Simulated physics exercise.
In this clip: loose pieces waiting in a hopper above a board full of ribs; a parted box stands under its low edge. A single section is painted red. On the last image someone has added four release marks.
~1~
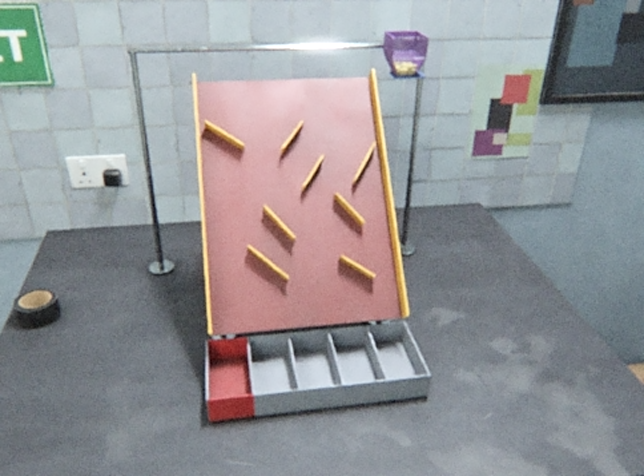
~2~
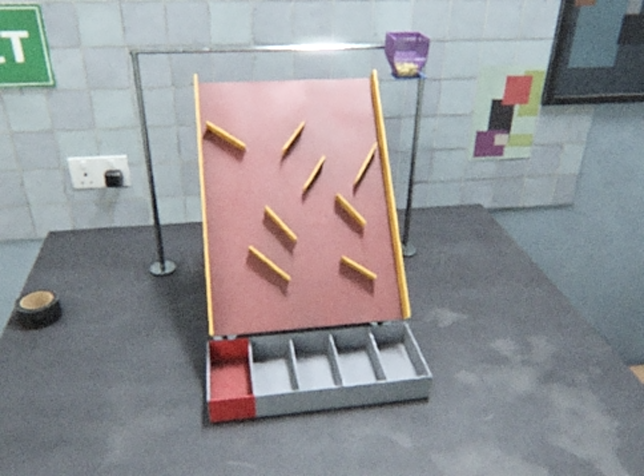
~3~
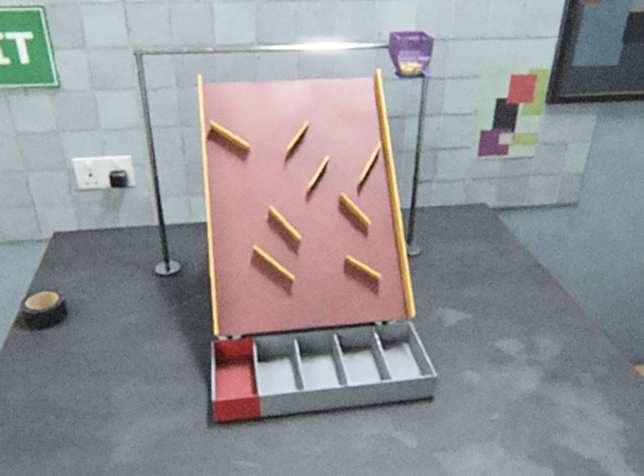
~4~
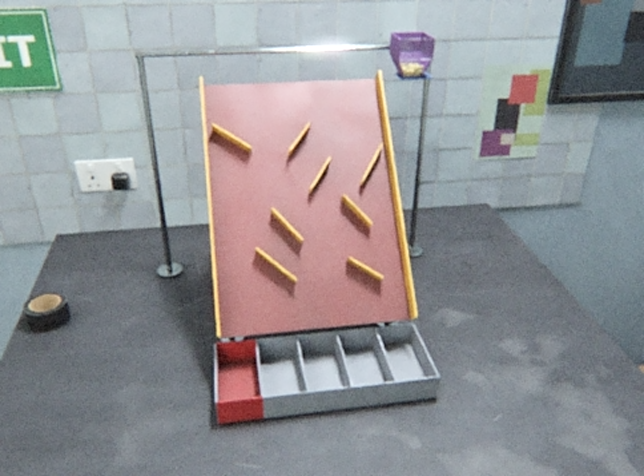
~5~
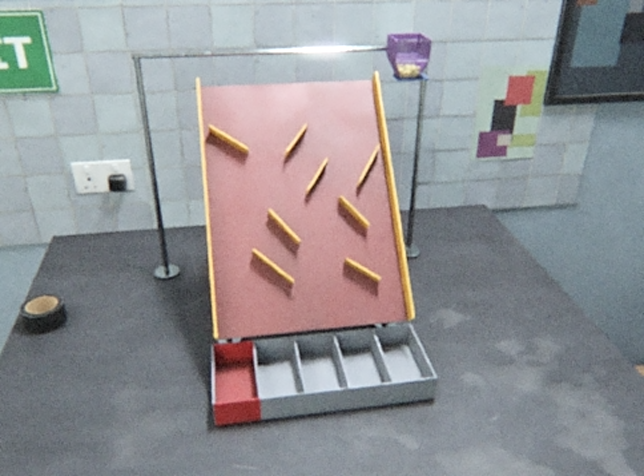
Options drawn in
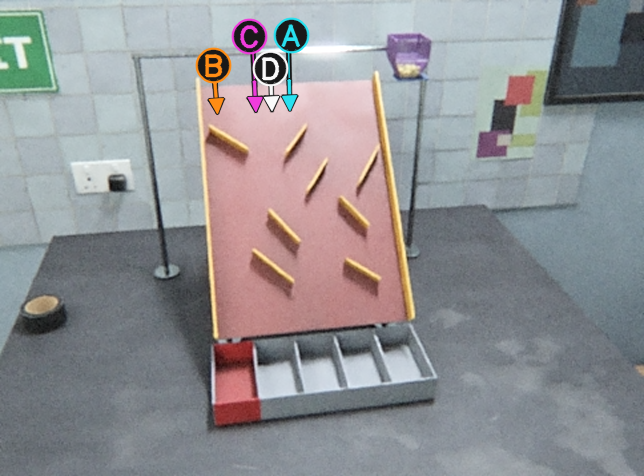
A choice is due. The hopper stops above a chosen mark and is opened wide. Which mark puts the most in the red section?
Mark A.
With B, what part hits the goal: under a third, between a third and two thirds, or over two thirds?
Under a third.
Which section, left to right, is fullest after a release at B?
The fourth from the left.
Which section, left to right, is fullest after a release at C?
It is the fourth one.
On the marked copy, mark A meets the board at (289, 105); mark B meets the board at (216, 108); mark C meets the board at (255, 106); mark D meets the board at (271, 105).
With A, close to half in the red section, close to half in other sections.
With B, a small share in the red section, the bulk in other sections, a small share held on the board, only a few outside the box.
With C, a small share in the red section, all but a few in other sections.
With D, close to a quarter in the red section, the bulk in other sections.
